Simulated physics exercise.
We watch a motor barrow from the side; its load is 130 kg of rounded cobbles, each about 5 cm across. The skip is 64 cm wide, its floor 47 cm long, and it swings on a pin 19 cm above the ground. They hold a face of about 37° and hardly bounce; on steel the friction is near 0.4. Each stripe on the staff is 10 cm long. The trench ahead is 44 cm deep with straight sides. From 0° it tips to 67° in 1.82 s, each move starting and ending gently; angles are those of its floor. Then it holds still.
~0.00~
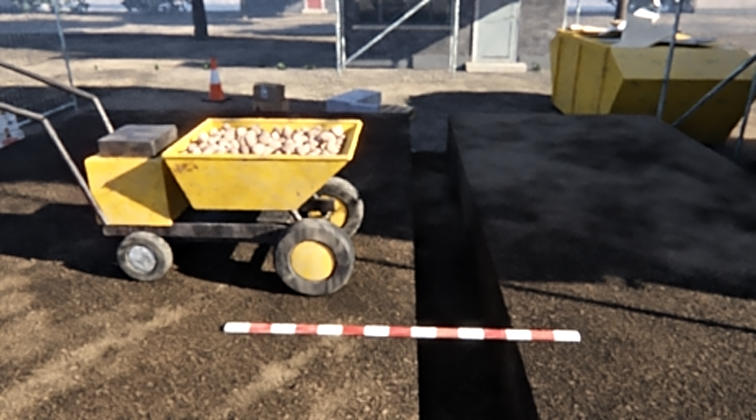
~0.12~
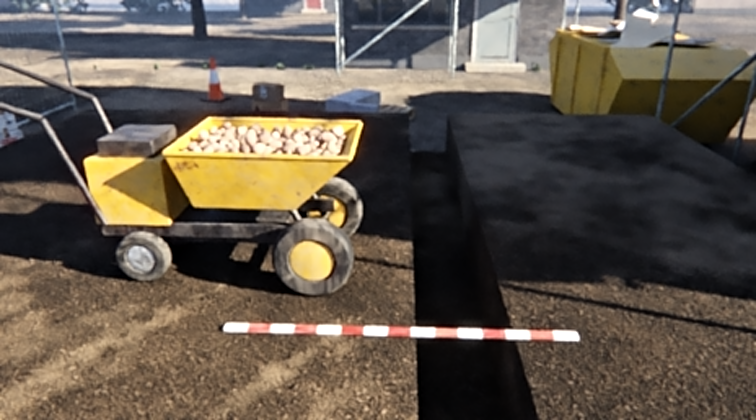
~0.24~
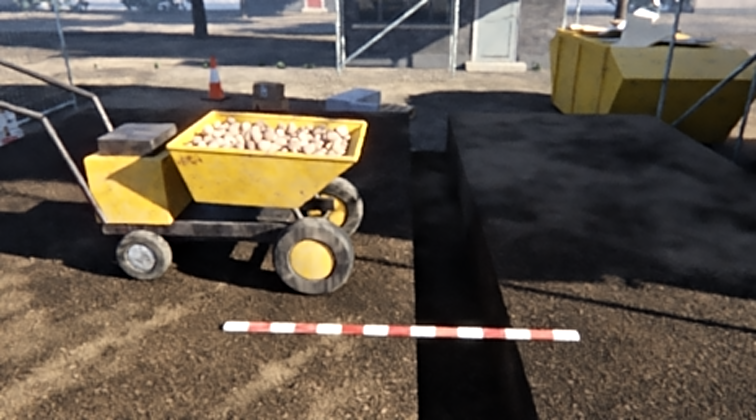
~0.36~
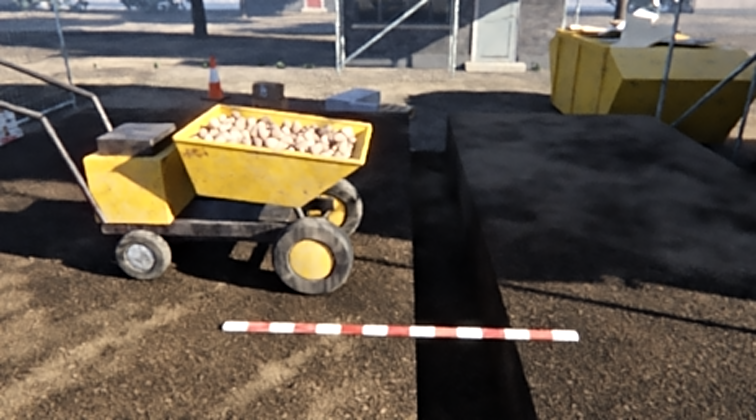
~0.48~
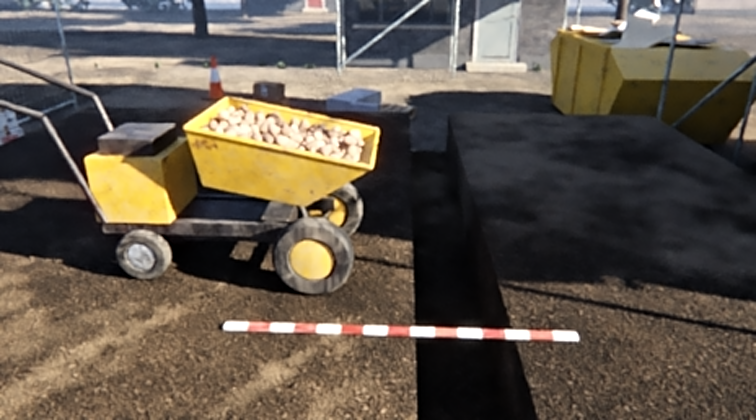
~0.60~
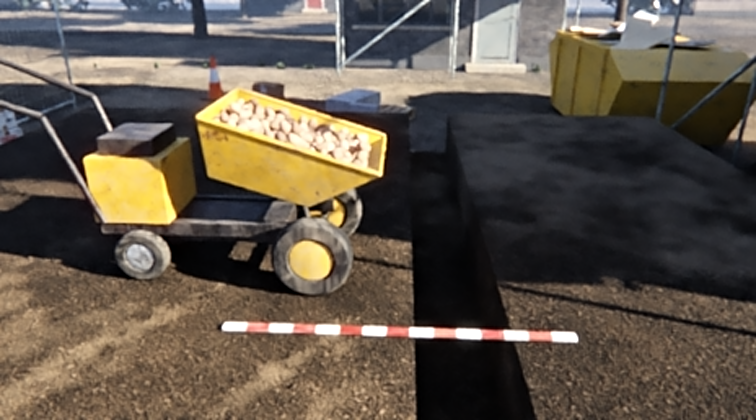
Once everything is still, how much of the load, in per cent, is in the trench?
Close to 97 in a hundred.
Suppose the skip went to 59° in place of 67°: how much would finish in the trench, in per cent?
It would be near 100 per cent.
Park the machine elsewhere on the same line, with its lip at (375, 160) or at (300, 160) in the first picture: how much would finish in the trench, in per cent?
Near 80 per cent from the first place, 90 from the second.
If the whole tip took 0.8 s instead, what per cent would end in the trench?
It would be near 90 per cent.
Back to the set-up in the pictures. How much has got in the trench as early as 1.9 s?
Some 55 per cent.
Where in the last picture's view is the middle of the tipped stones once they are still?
Near (459, 327).
After 1.4 s the floor is at 56°; 99 % in the skip, 1 % in the trench; the foremost stones are at (437, 230).
After 1.9 s the floor is at 67°; 41 % in the skip, 57 % in the trench, 2 % past the trench; the foremost stones are at (517, 255).
After 2.3 s the floor is at 67°; 15 % in the skip, 83 % in the trench, 3 % past the trench; the foremost stones are at (566, 254).
After 4.2 s the floor is at 67°; 0 % in the skip, 97 % in the trench, 3 % past the trench; the foremost stones are at (587, 253).
